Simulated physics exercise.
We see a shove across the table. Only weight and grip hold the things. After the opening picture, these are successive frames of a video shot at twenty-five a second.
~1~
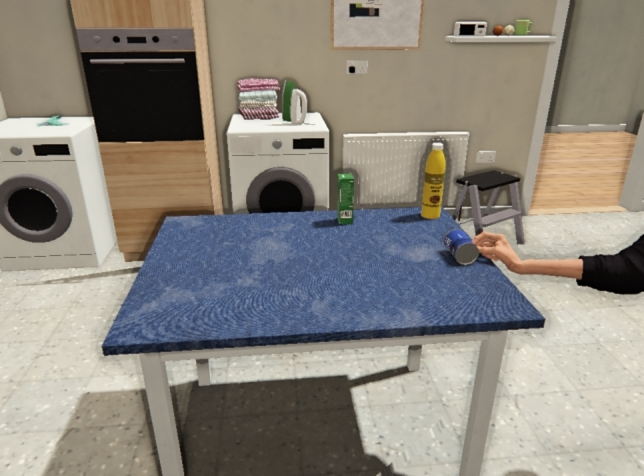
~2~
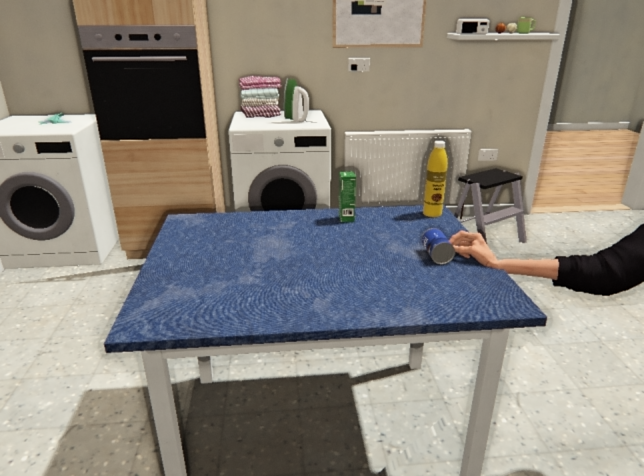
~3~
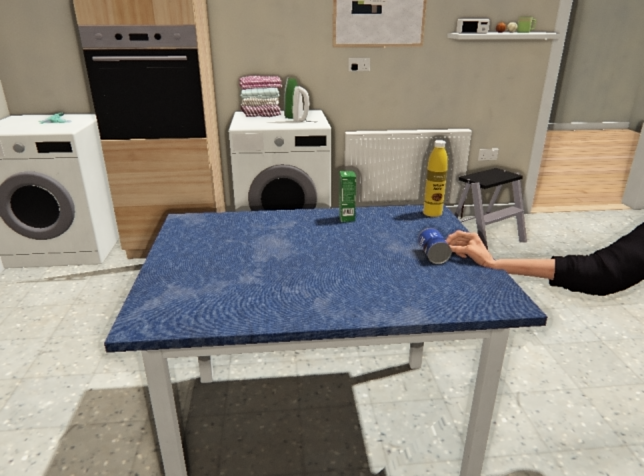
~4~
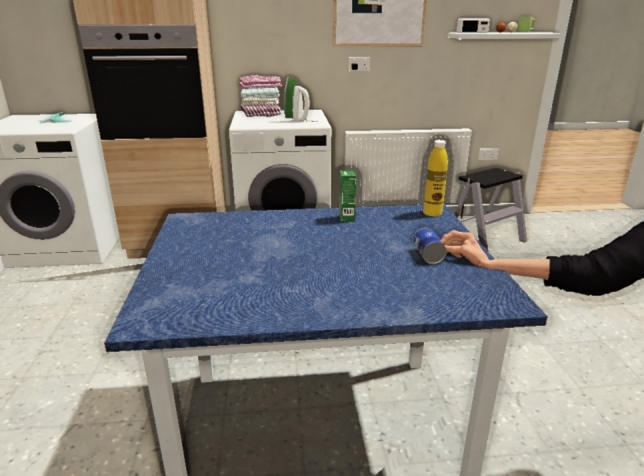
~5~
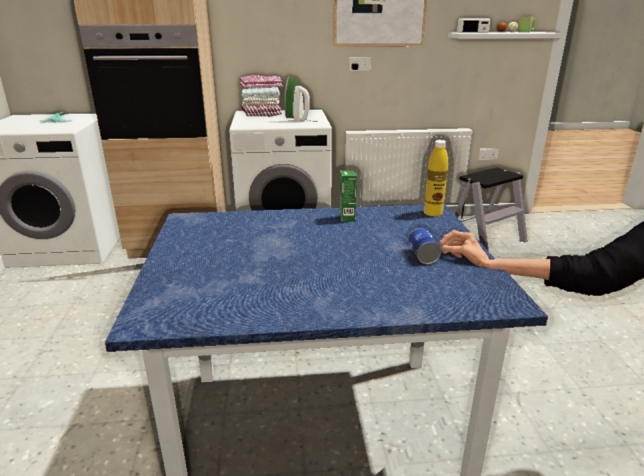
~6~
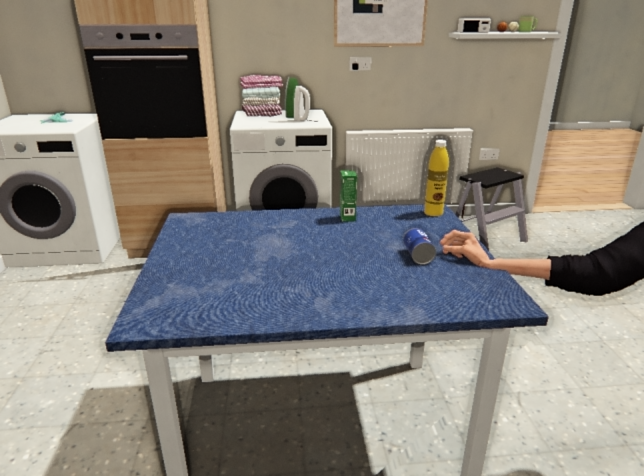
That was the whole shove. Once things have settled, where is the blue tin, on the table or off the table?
The blue tin is still on the table.
Then, 0.20 s after the last picture, blue tin rolled about its own width near (396, 247).
Then, 0.40 s after the last picture, blue tin rolled well along near (380, 247).
At rest, moved from the start, blue tin. Seen from the same camera at the end, blue tin near (368, 248).
